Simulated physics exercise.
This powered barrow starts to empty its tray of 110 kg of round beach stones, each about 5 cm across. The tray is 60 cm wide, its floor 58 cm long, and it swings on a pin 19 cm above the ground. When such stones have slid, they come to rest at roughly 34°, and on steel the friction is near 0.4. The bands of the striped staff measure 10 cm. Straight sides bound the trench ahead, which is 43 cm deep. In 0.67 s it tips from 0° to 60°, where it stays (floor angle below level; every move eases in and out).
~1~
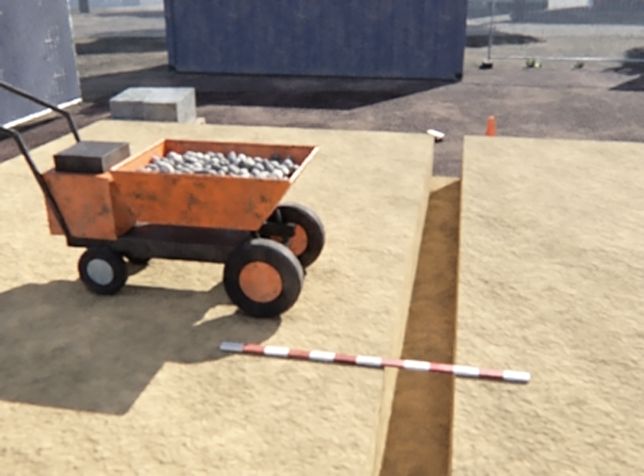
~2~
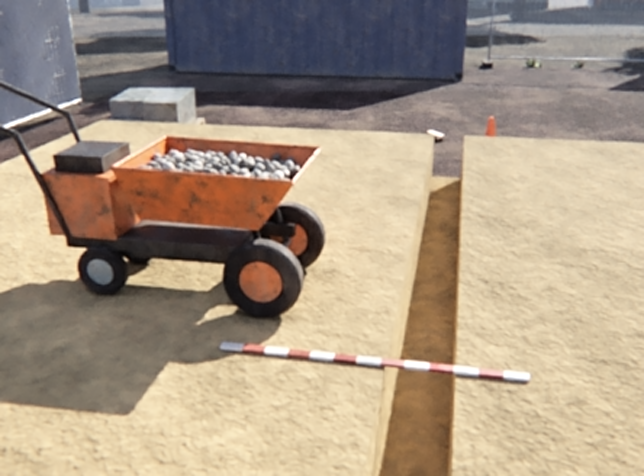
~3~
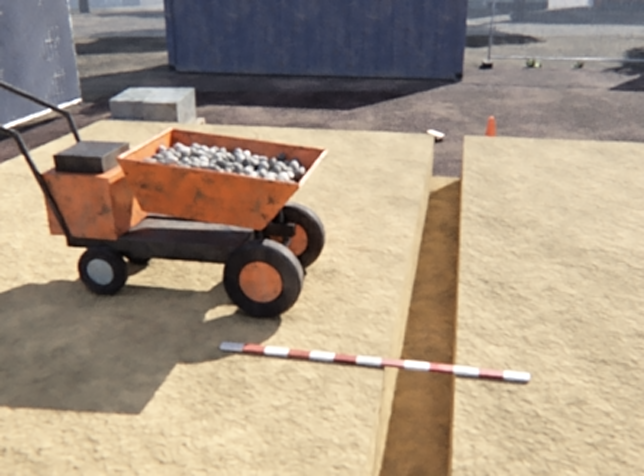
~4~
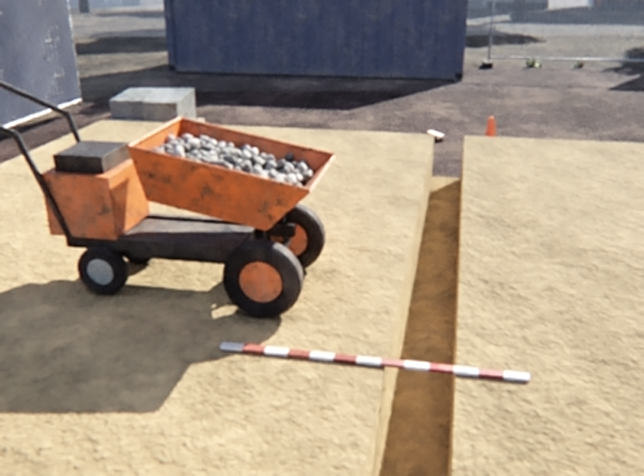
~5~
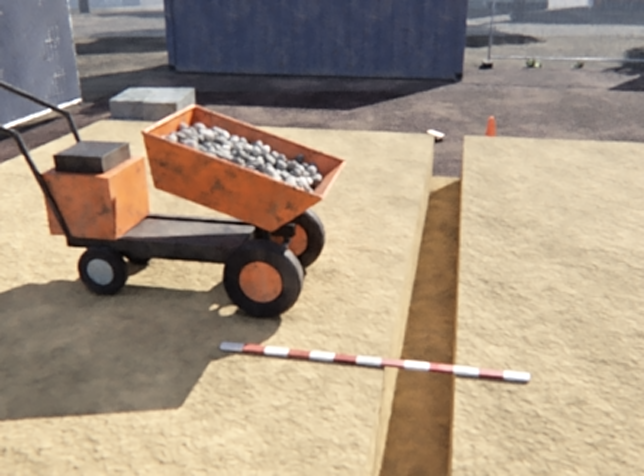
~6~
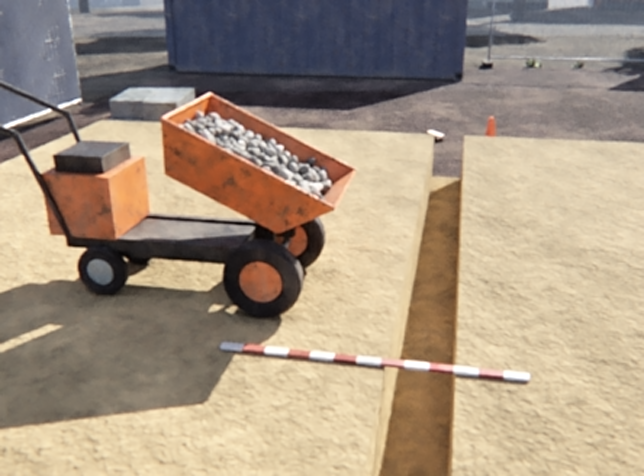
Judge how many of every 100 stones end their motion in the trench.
I would put it near 65 out of 100.
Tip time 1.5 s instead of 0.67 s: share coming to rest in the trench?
Roughly 80% would finish there.
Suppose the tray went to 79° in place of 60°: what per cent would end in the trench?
Then about 90 per cent.
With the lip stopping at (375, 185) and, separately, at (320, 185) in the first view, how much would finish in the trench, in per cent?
First spot about 10, second spot about 45 per cent.
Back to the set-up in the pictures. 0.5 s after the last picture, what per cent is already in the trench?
At that moment: Approx. 10 %.
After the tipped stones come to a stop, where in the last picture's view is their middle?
The middle should be near (430, 364).
Then, 0.2 s after the last picture the floor is at 50°, 100 % in the tray; the foremost stones are at (352, 227).
Then, 0.5 s after the last picture the floor is at 60°, 87 % in the tray, 4 % short of the trench, 9 % in the trench; the foremost stones are at (429, 280).
Then, 0.8 s after the last picture the floor is at 60°, 40 % in the tray, 5 % short of the trench, 42 % in the trench, 14 % past the trench; the foremost stones are at (550, 307).
Then, 2.8 s after the last picture the floor is at 60°, 15 % in the tray, 6 % short of the trench, 65 % in the trench, 14 % past the trench; the foremost stones are past the picture's edge.
